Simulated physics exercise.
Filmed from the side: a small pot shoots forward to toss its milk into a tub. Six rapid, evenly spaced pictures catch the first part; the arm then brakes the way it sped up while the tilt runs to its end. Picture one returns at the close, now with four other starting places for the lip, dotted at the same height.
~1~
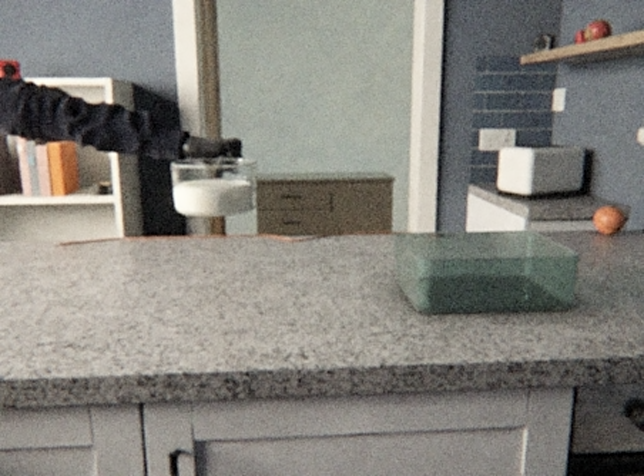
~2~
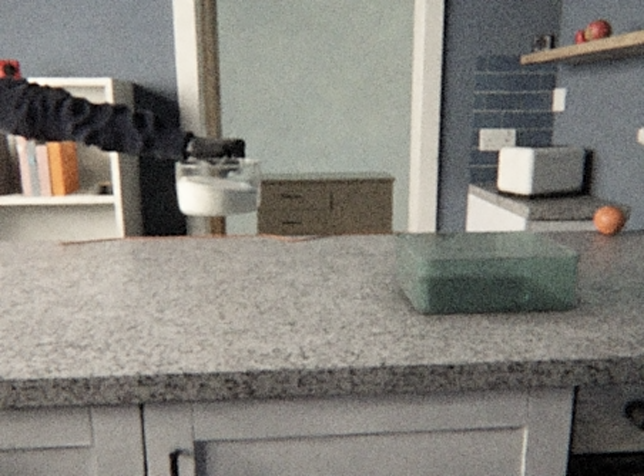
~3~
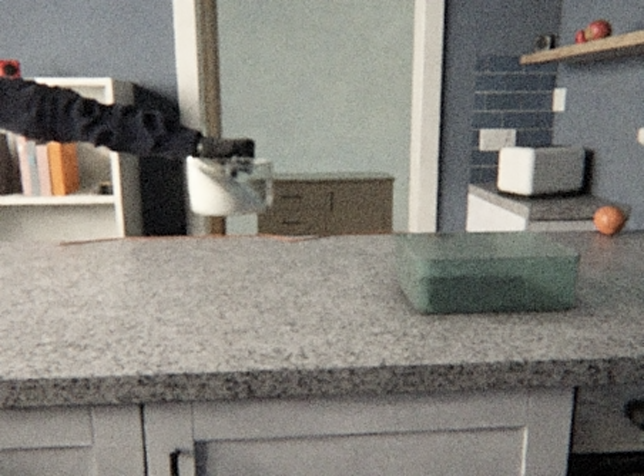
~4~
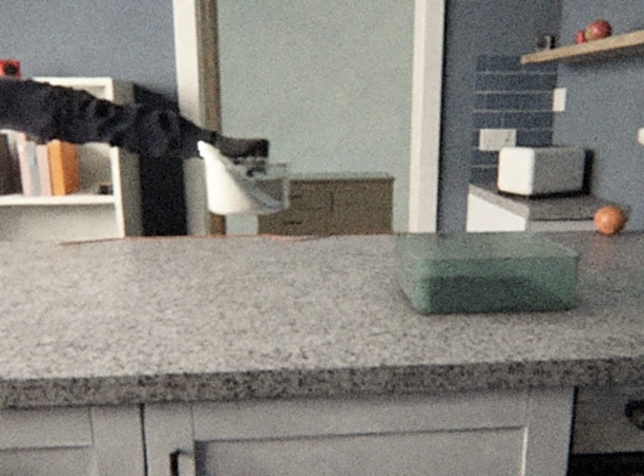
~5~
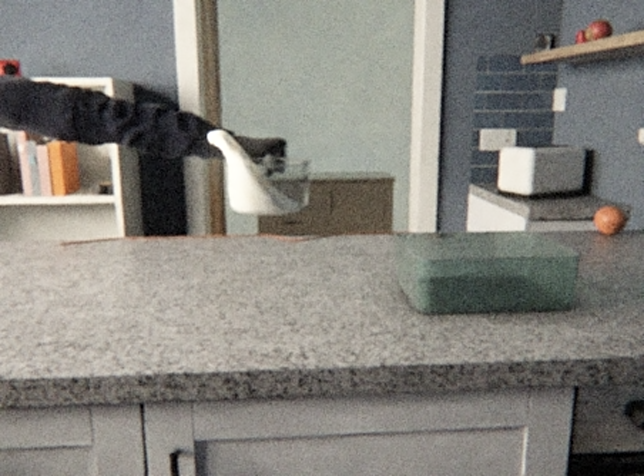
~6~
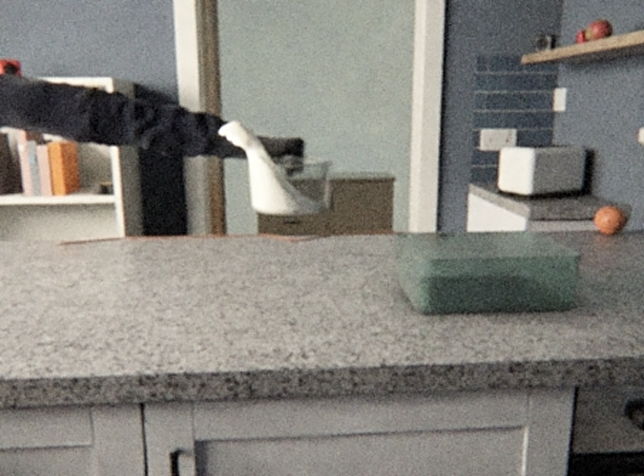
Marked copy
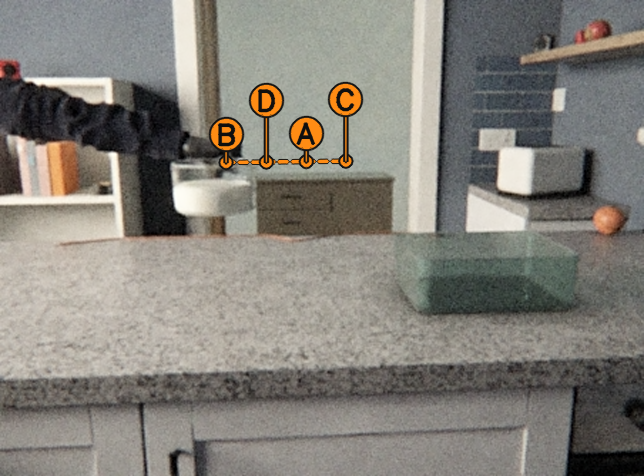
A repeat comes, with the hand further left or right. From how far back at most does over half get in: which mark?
It is A.
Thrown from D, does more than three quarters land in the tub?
No.
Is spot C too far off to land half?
No, not at all.
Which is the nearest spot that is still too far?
That would be D.
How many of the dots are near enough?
Two of them.
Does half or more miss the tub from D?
Yes, it does.
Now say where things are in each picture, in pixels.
Upright, lip at (254, 162); tub from (415, 312) to (571, 307); nothing has left yet.
Upright, lip at (259, 162); nothing has left yet.
Upright, lip at (270, 161); nothing has left yet.
Upright, lip at (287, 161); milk is over the rim, down to (214, 162).
Upright, lip at (308, 161); milk is over the rim, down to (236, 162).
Upright, lip at (329, 161); milk is over the rim, down to (255, 161).
On the marked copy, A at (306, 161); B at (226, 162); C at (345, 161); D at (266, 162).
For spot A, about 87 % lands in the tub, 7 % falls short and 6 % goes beside or beyond.
For spot B, about 21 % lands in the tub, 76 % falls short and 3 % goes beside or beyond.
For spot C, about 86 % lands in the tub, 6 % falls short and 7 % goes beside or beyond.
For spot D, about 38 % lands in the tub, 58 % falls short and 5 % goes beside or beyond.
